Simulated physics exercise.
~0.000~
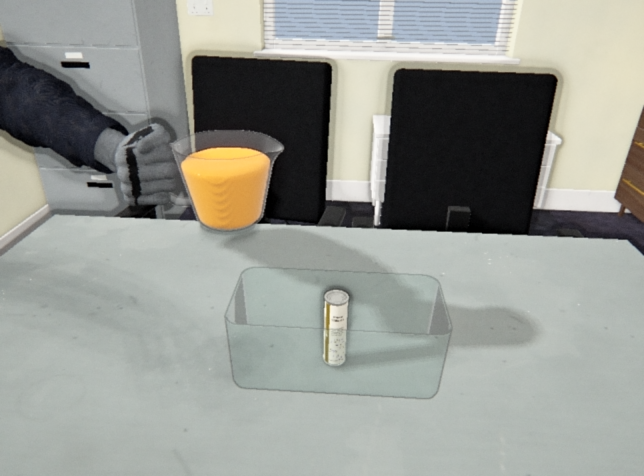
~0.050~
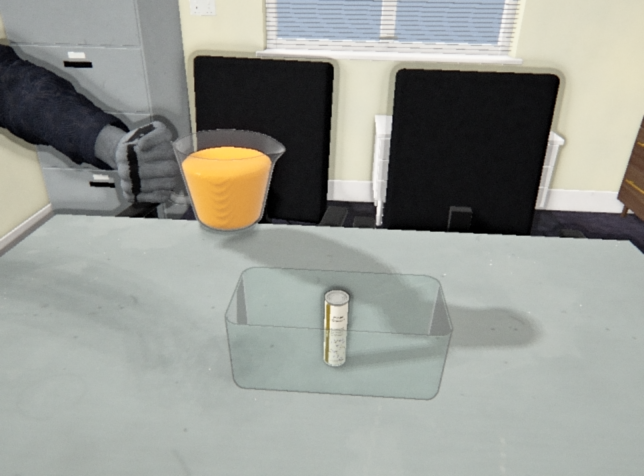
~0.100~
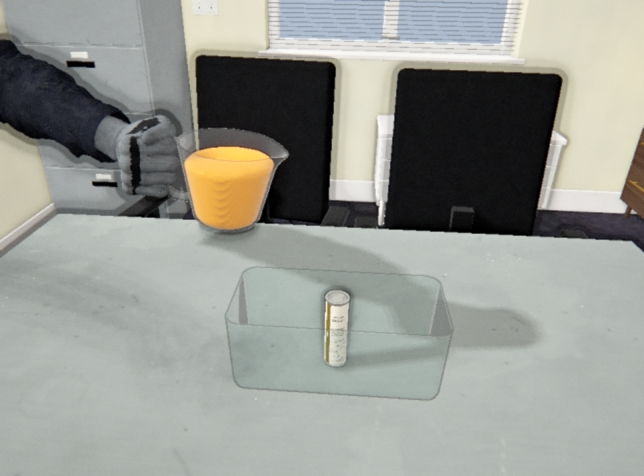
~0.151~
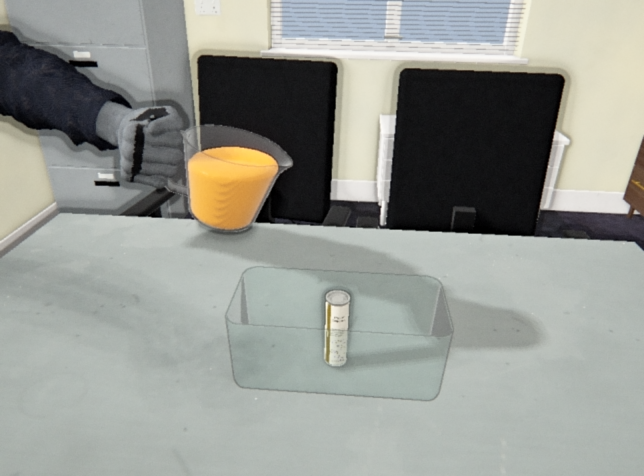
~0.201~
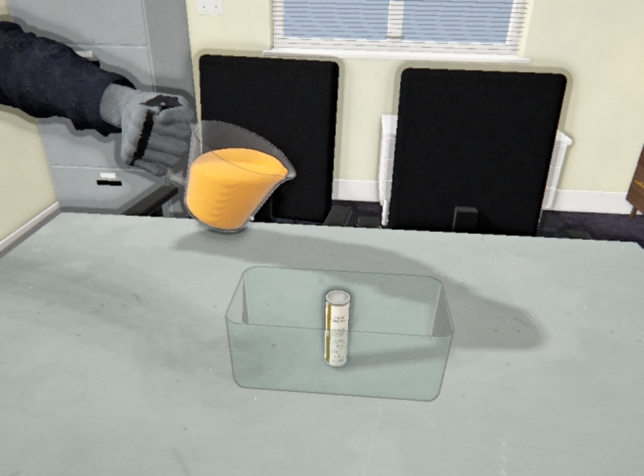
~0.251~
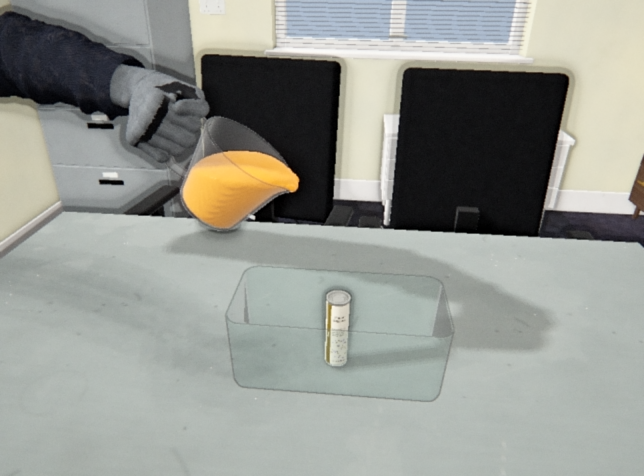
A gloved hand held a clear measuring jug of orange juice above a table, behind a long basin with a small tin standing inside, then steadily tilted it rightward until juice reached the lip.
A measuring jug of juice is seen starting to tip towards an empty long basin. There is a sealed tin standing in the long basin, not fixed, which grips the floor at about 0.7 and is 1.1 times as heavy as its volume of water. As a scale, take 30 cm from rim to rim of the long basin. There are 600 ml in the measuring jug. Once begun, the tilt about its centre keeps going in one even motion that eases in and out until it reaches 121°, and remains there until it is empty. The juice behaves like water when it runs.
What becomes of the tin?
It pitches over.
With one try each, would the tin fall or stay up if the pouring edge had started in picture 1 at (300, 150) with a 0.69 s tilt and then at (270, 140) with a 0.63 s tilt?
Run one: It tumbles. Run two: It tumbles.
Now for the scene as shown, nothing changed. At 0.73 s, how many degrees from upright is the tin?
Tilt: Around 15 degrees.
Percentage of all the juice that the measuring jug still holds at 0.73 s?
About 0 % is still there.
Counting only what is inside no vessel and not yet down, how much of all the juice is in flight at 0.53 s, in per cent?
Roughly 40 percent.
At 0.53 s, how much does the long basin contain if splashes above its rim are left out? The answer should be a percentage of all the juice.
The basin holds roughly 34 in a hundred parts at that moment.
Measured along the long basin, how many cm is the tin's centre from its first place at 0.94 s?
Measured centre to centre, about 9 cm.
After 0.53 s the tilt is 108° and 27 per cent is still to pour; the tin stands where it began.
After 0.73 s the tilt is 121° and 0 per cent is still to pour; the tin leans 15°.
After 0.94 s the tilt is 121° and 0 per cent is still to pour; the tin lies on its side.
After 1.17 s the tilt is 121° and 0 per cent is still to pour; the tin lies on its side.
In the end the tin lies on its side.
